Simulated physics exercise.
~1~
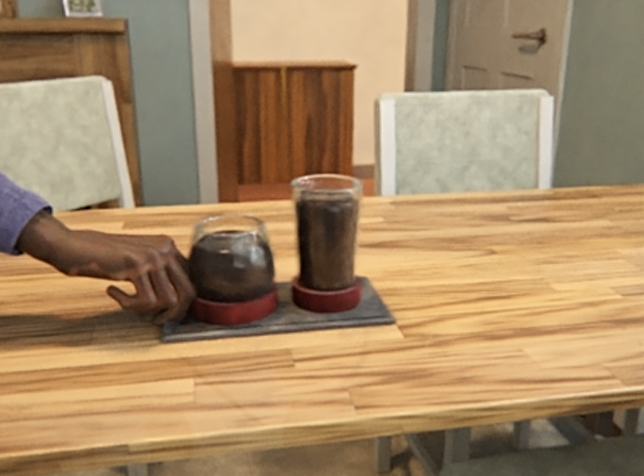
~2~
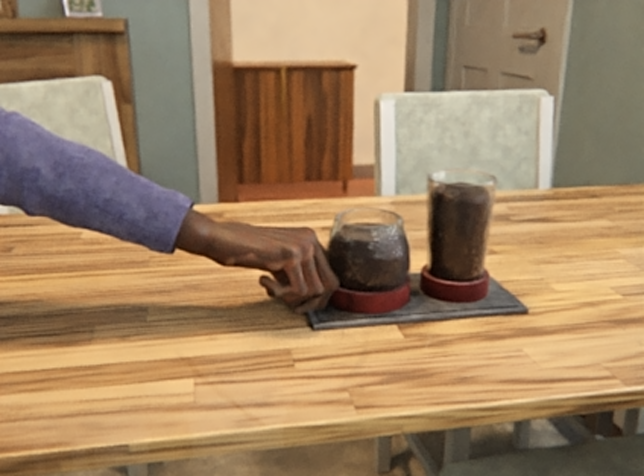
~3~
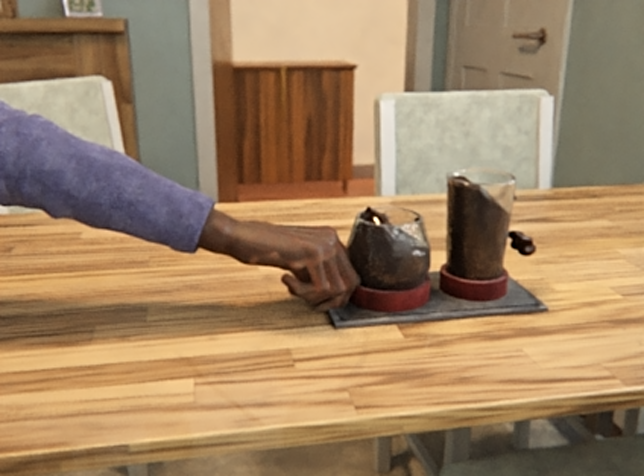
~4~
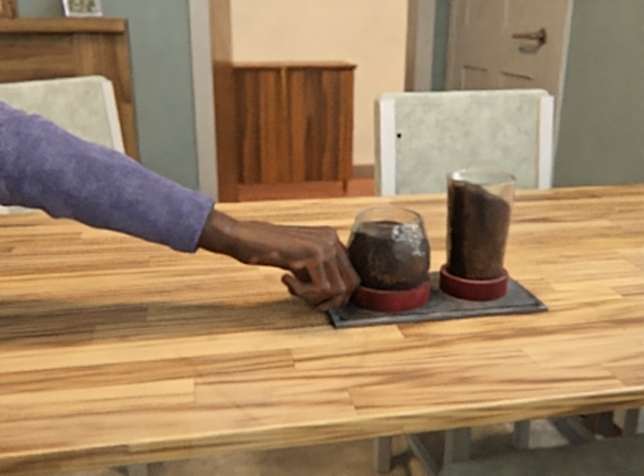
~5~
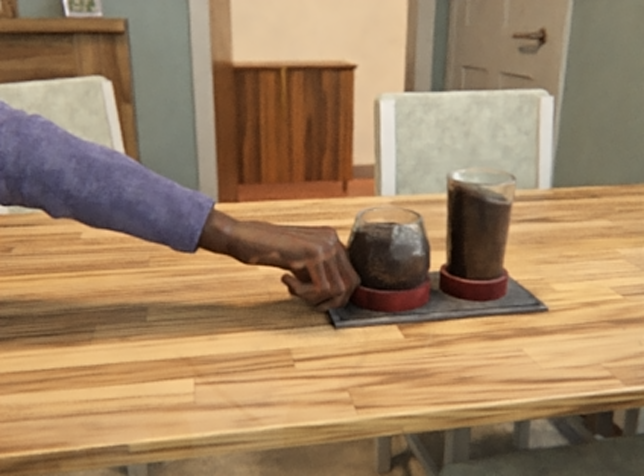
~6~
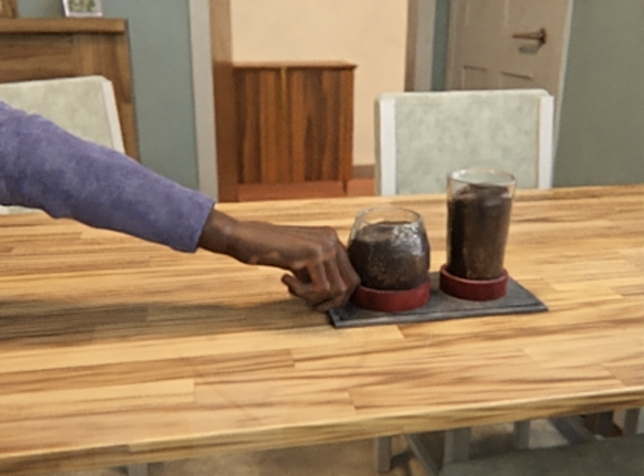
A dark tray holding a round-bellied glass and a slim glass of coffee slides right across a wooden table, pushed by a hand, then stops; the coffee surges and some splashes out of the slim glass before settling, with the hand still at the tray's left end.
